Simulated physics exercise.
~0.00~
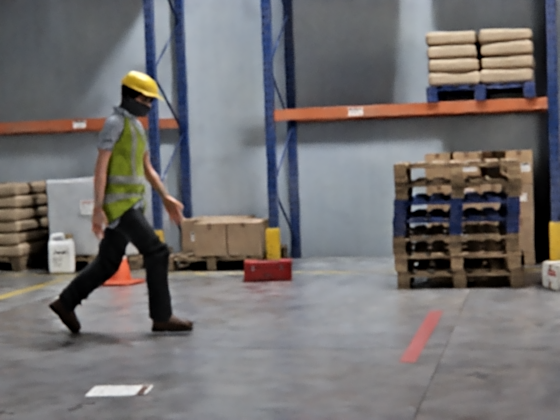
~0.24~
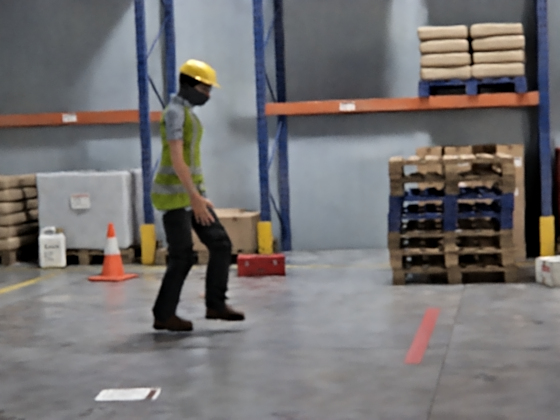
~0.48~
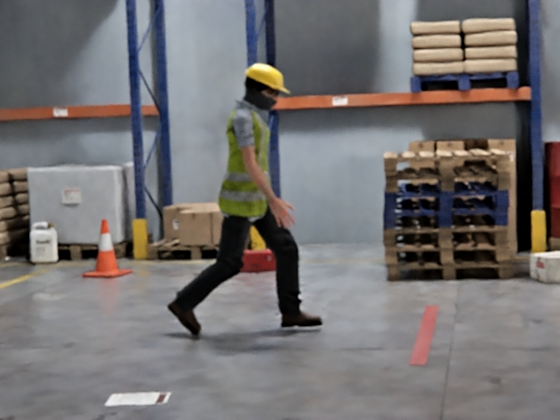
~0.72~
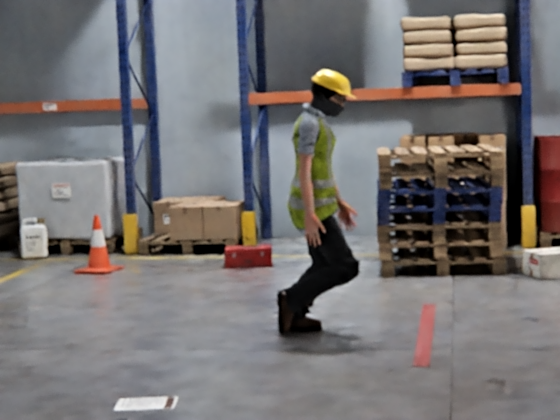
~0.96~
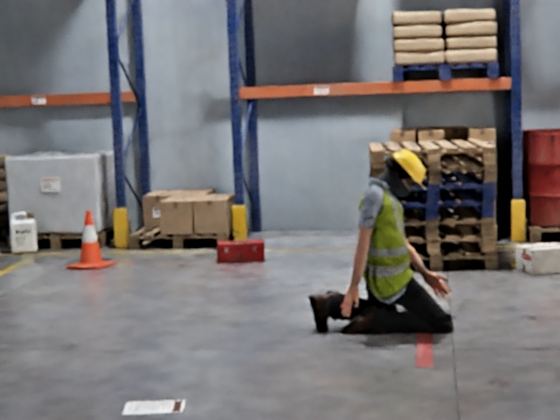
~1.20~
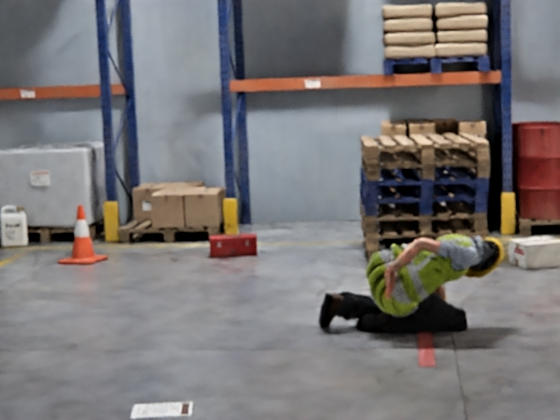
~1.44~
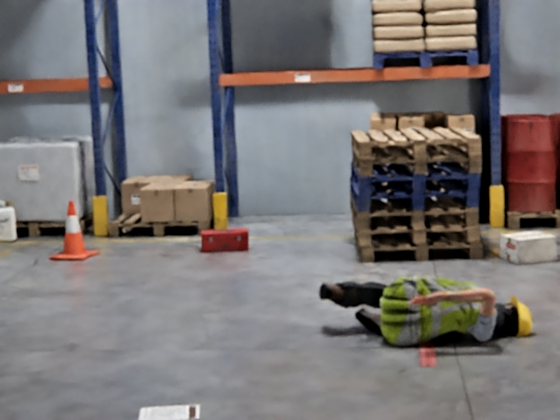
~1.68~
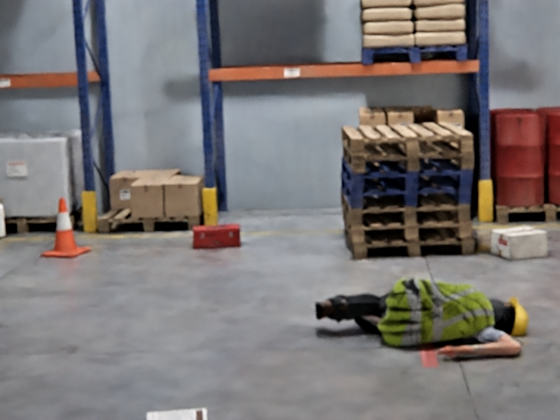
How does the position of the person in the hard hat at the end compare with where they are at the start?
At the start the person is upright and walking on the left side of the view, well short of the red tape. By the end they are lying on the floor toward the right, in front of the stacked pallets, with head and chest past the tape.
